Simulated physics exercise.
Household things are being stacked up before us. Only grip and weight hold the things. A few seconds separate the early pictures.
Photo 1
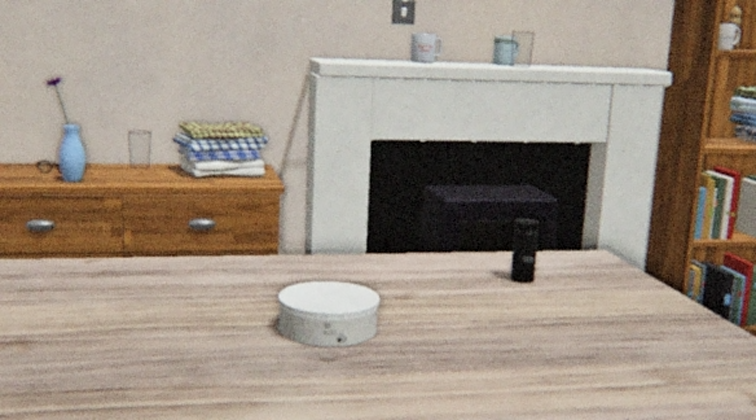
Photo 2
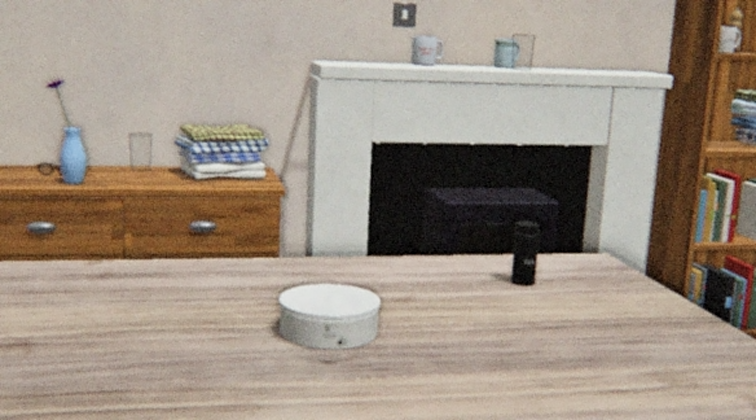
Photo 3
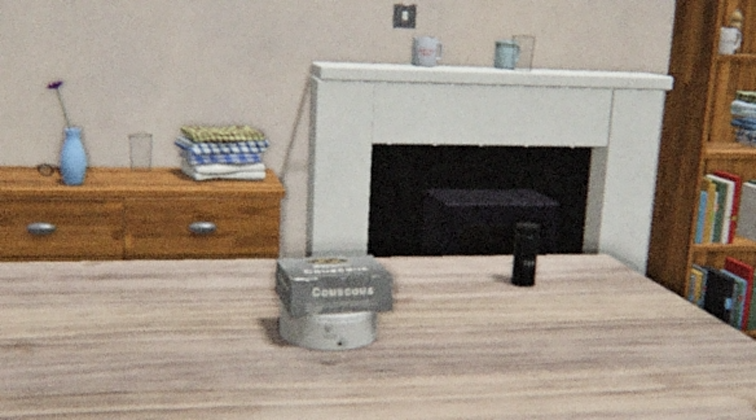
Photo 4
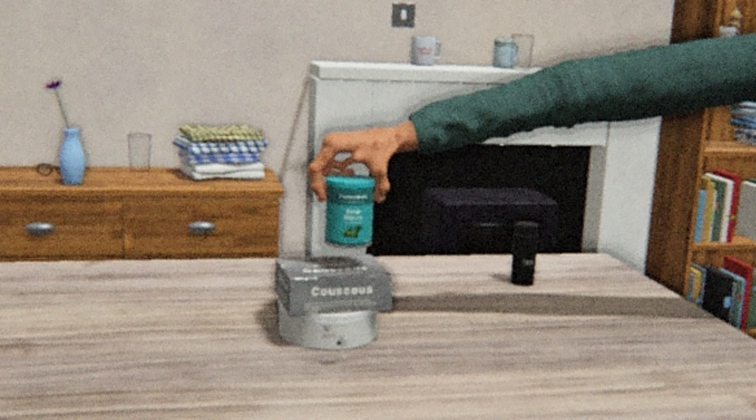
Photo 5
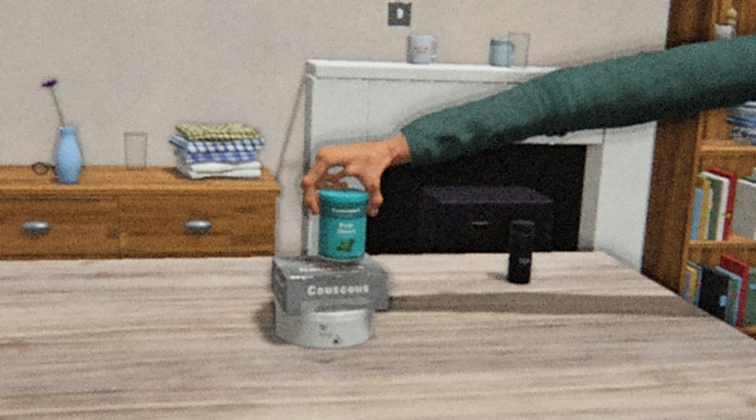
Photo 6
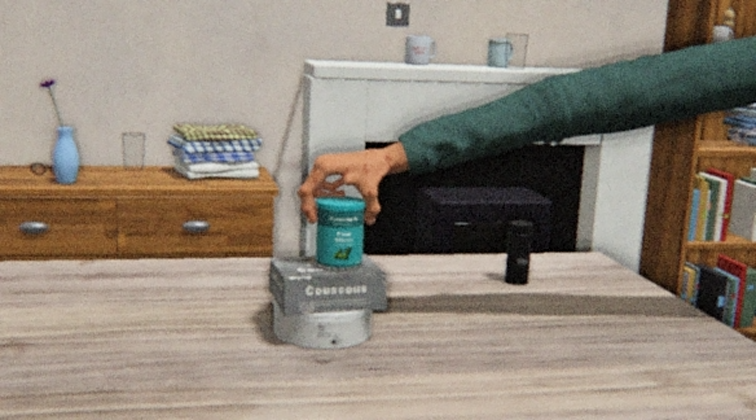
A grey couscous packet appears on a round white tub, then a green-sleeved arm lowers a turquoise pot onto the packet.
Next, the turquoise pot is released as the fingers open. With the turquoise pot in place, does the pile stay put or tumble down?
The pile will stay secure.
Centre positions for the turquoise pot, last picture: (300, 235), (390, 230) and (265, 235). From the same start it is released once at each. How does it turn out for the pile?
Try one: It stands firm; try two: It topples; try three: It topples.
Then, 0.50 s on from there, no change.
Then, 1.30 s on from there, turquoise pot resting near (340, 233).
In the end, all 4 unmoved. At the end, from the last picture's camera, turquoise pot near (340, 233). The pile keeps its balance.
